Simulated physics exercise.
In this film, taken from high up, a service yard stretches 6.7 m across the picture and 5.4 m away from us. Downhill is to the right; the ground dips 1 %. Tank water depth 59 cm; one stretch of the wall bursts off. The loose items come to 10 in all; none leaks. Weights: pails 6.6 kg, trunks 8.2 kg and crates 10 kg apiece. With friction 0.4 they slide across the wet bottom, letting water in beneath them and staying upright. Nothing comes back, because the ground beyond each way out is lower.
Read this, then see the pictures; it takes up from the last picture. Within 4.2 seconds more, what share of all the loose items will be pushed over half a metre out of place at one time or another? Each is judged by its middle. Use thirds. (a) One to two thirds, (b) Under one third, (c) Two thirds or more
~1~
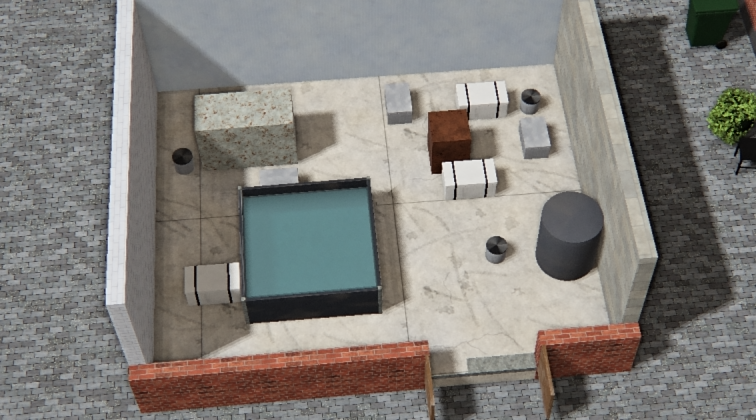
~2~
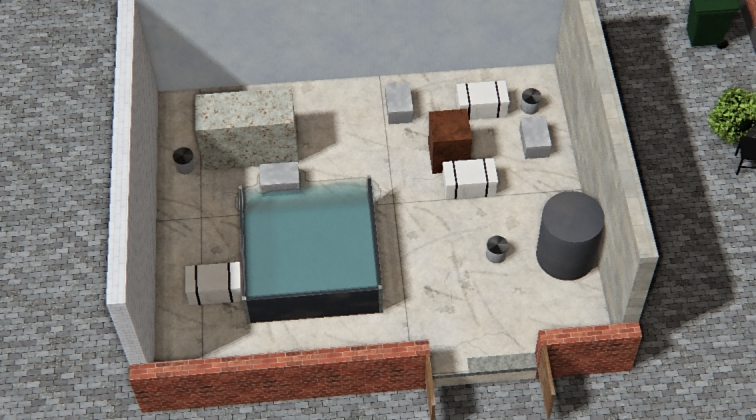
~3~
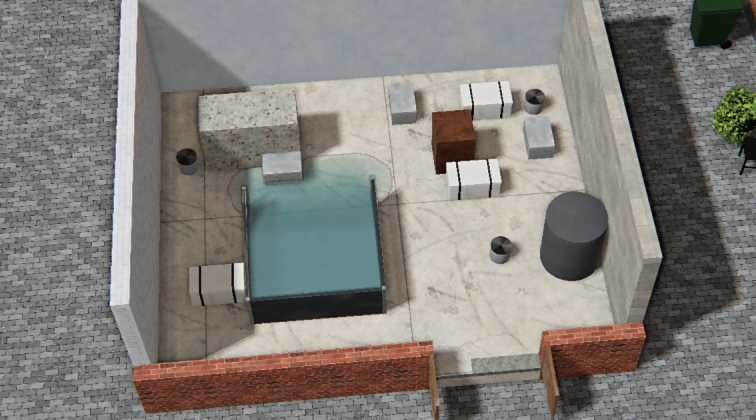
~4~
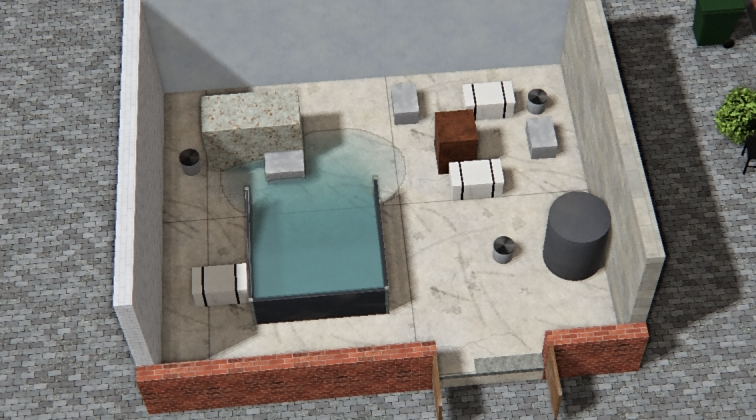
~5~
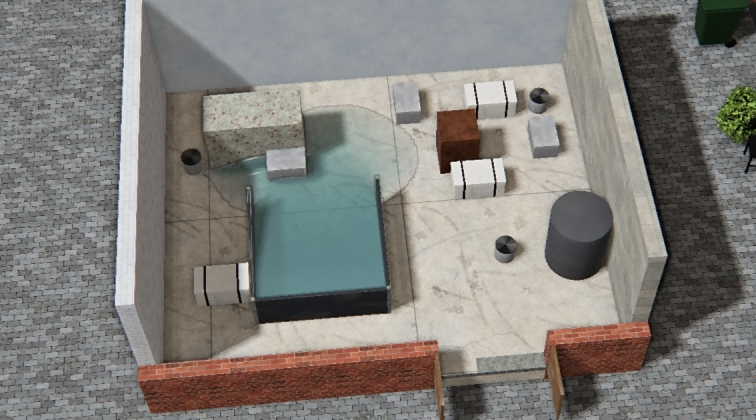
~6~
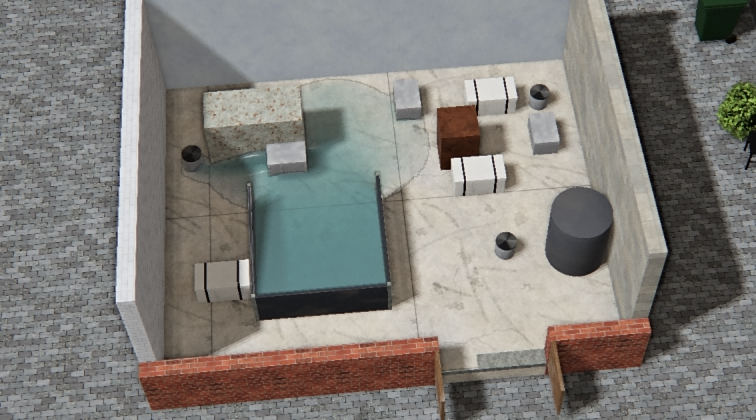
c.
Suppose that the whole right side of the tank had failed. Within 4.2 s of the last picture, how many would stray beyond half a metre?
Count: 6.
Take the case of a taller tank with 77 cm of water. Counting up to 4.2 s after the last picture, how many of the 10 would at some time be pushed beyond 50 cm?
In that case the number is 9.
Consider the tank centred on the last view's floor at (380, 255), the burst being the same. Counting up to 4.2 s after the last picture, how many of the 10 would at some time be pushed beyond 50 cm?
In that case the number is 9.
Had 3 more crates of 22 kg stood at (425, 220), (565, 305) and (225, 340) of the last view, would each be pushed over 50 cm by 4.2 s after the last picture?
Answers in order are does not cross, does not cross and does not cross.
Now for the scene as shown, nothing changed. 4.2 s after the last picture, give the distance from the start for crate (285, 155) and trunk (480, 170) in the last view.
Shifts in order: 250 cm; 50 cm.
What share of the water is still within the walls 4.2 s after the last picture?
About 100 in a hundred parts of the water.
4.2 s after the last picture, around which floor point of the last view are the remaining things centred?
The centre sits near (414, 193).
Then, 0.4 s after the last picture 0 of 10 are over 50 cm from their spots; 1 afloat.
Then, 1.5 s after the last picture 3 of 10 are over 50 cm from their spots; 2 afloat.
Then, 2.8 s after the last picture 6 of 10 are over 50 cm from their spots; 6 afloat.
Then, 4.2 s after the last picture 8 of 10 are over 50 cm from their spots, and 8 have been at some point; 5 afloat.
